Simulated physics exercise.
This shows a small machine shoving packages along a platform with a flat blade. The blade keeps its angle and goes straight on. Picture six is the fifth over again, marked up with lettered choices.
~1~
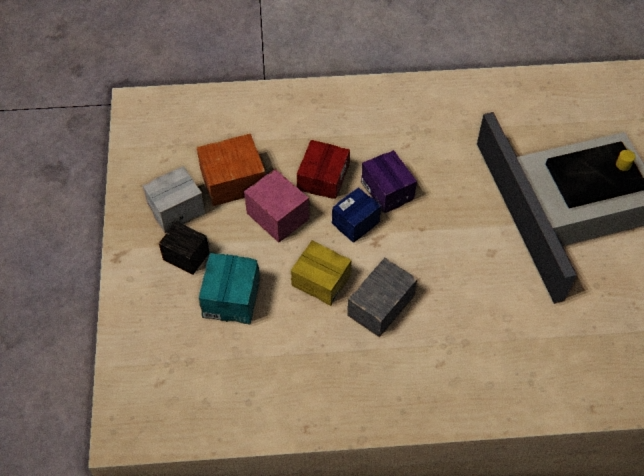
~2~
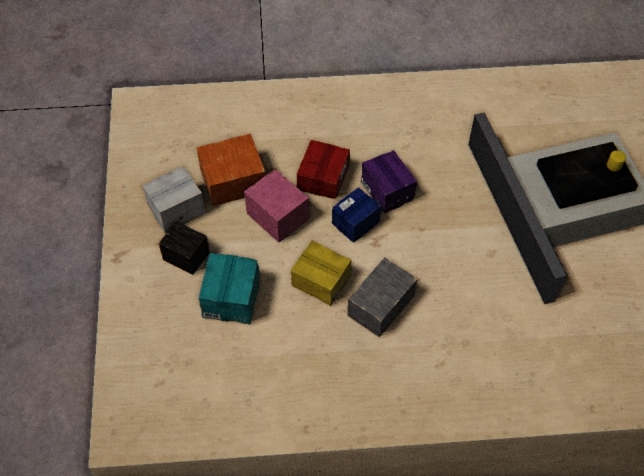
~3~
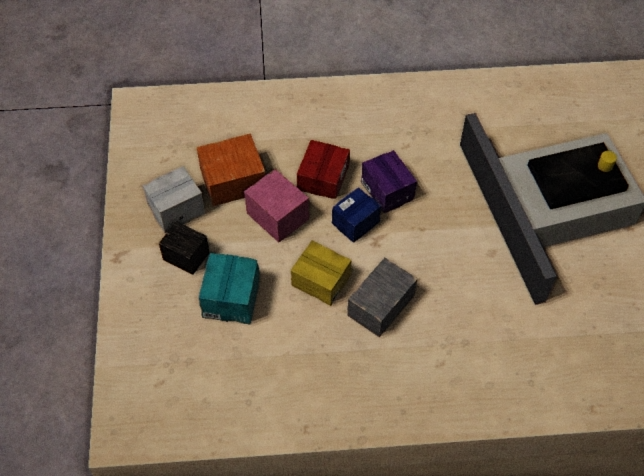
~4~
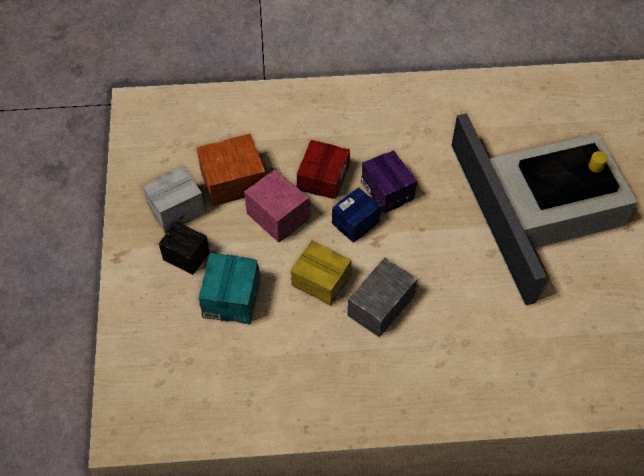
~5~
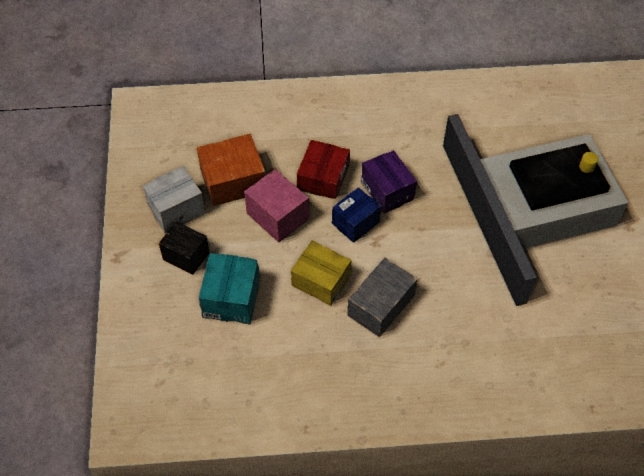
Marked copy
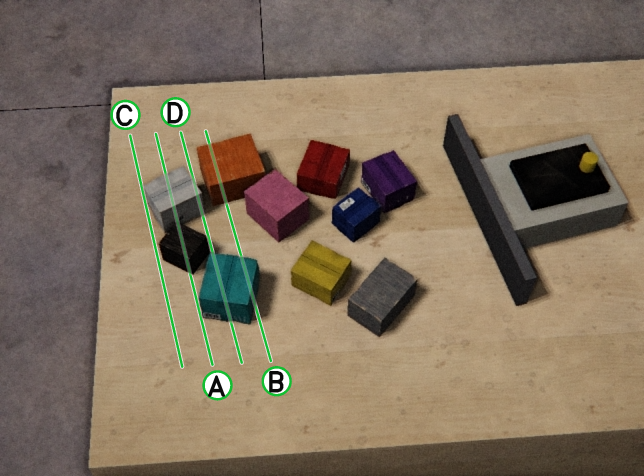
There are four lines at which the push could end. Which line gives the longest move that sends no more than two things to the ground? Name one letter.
At A, and not beyond.
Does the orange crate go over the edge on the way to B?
No.
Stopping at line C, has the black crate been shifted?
Yes.
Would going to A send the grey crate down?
By then, no.
On the marked copy, A at (182, 240); B at (236, 237); C at (154, 242); D at (209, 238).
Following A. Soon after the start, robot (444, 183); grey crate (365, 301); red parcel (296, 168).
Later, robot (334, 190); white box (135, 214); orange crate (160, 174).
In the end, robot (249, 195); orange crate over the edge; white box over the edge; two fallen.
As for the rest, B is within the limit but short; C drops four; D is within the limit but short.
